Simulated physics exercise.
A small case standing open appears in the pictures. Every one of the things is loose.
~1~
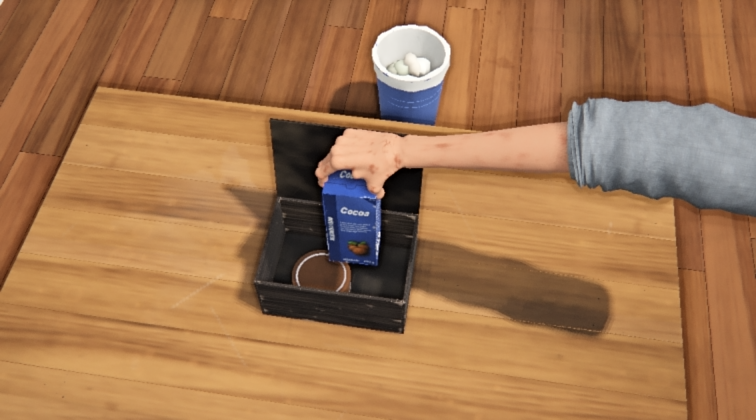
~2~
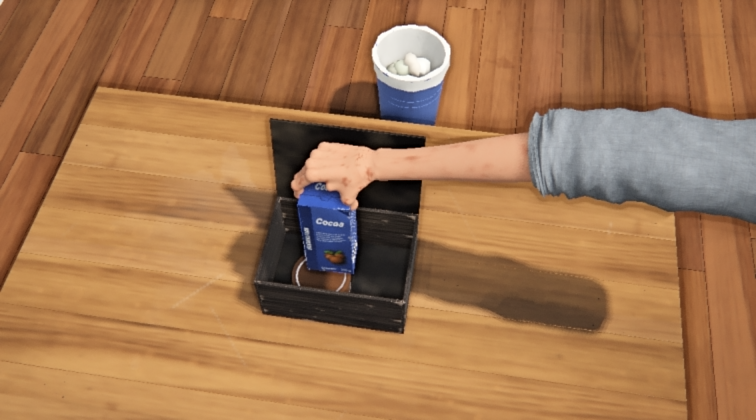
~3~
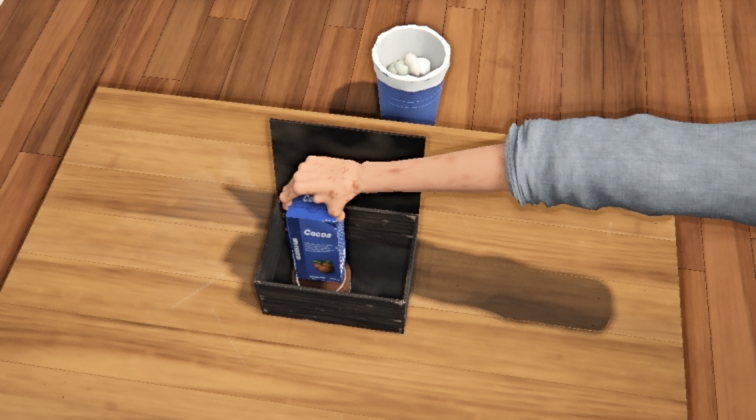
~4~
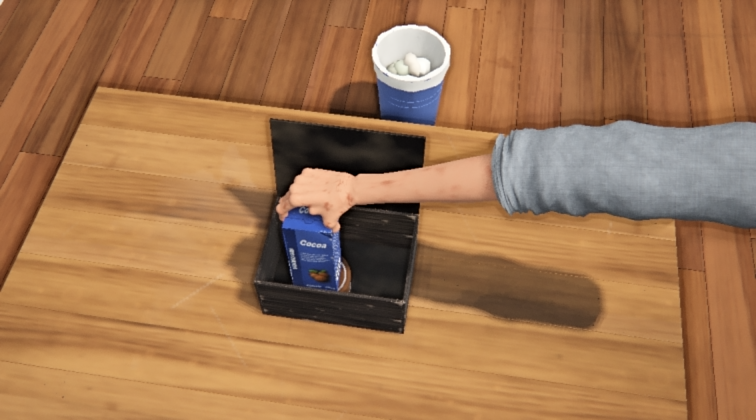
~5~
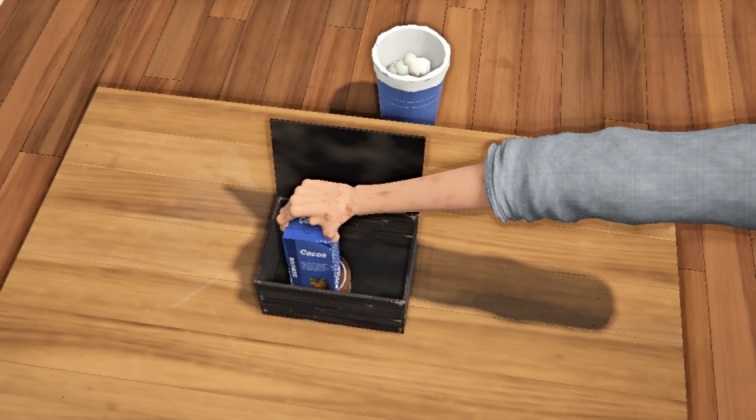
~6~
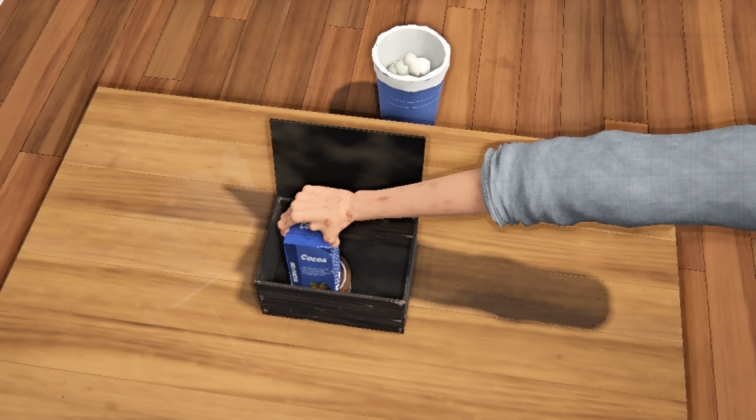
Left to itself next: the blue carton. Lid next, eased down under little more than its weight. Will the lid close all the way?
No.
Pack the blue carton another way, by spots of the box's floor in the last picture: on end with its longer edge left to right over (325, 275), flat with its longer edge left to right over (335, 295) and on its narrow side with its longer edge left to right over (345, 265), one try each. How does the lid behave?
Trial 1: Lid propped open. Trial 2: Lid fully lowered. Trial 3: Lid propped open.
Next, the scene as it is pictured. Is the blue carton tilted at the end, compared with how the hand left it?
At the finish the blue carton goes crooked.
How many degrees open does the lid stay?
Close to 20 degrees.
Then, 1.40 s on from there, lid 75° above the rim.
Then, 1.90 s on from there, lid 41° above the rim; blue carton turned 9° from how it was put near (313, 267).
Then, 3.00 s on from there, lid 20° above the rim; blue carton turned 58° from how it was put near (317, 264).
In the end, lid 20° above the rim; toppled in the box, blue carton; brown tub unmoved. At the end, from the last picture's camera, blue carton near (319, 259).
